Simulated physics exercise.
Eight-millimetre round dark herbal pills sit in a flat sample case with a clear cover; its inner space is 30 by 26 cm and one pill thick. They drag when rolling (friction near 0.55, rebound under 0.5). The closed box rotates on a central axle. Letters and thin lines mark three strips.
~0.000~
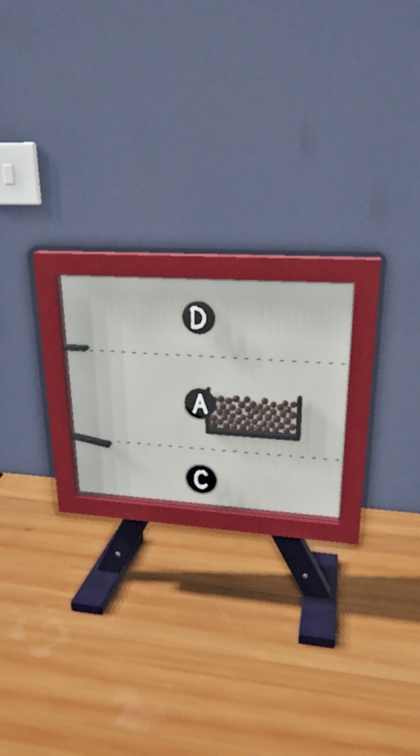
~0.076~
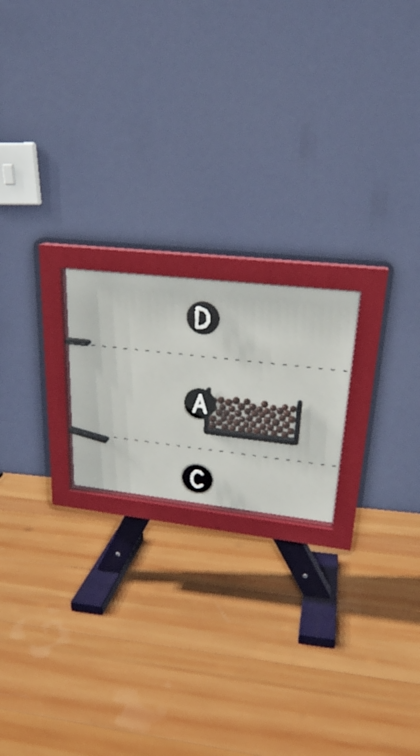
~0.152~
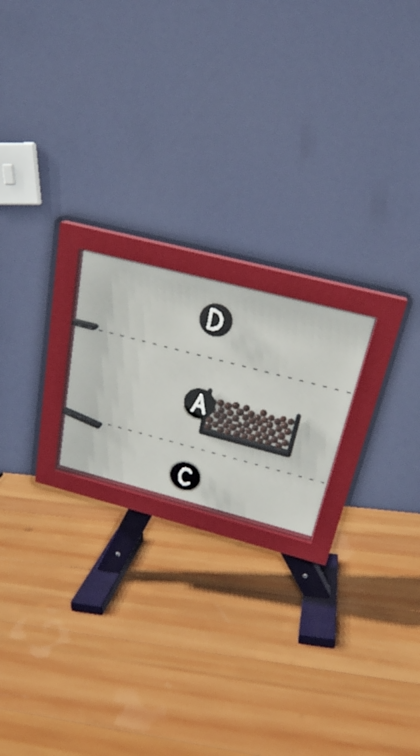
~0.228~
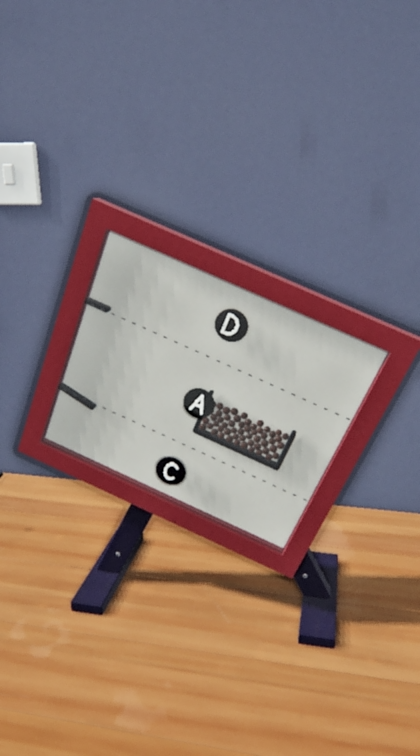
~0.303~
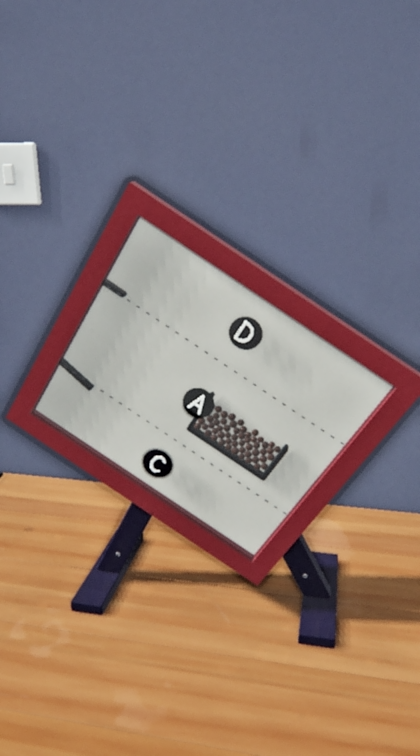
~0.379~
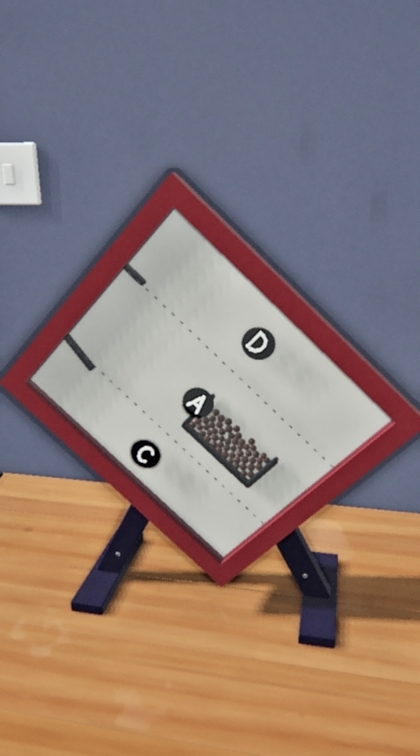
To begin with, a red-framed case with a clear front stands level on dark feet, a small open tray of round brown pellets beside the letter A. The case turns clockwise, slightly at first, then steadily further, until it is steeply slanted, the tray and its clustered pellets tilting along with it.
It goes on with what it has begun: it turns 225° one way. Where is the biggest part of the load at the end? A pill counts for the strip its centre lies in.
Answer: D.
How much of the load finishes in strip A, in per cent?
Some 0 per cent.
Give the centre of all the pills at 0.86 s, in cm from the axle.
Some 1 cm left and 10 cm below.
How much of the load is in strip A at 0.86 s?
About 75 per cent.
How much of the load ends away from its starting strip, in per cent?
Some 100 per cent.
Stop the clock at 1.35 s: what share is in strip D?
About 100 per cent.
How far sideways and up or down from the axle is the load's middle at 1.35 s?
Some 12 cm left and 11 cm below.
By 0.86 s, it stands 110° clockwise; the pills' middle is 1 cm left of and 10 cm below the centre; A 75 %, D 25 %.
By 1.35 s, it stands 178° clockwise; the pills' middle is 12 cm left of and 11 cm below the centre; D 100 %.
By 1.76 s, it has come round 225° clockwise; the pills' middle is 12 cm left of and 4 cm below the centre; D 100 %.
All still by 2.6 s, it has come round 225° clockwise; A 0 %, C 0 %, D 100 %.
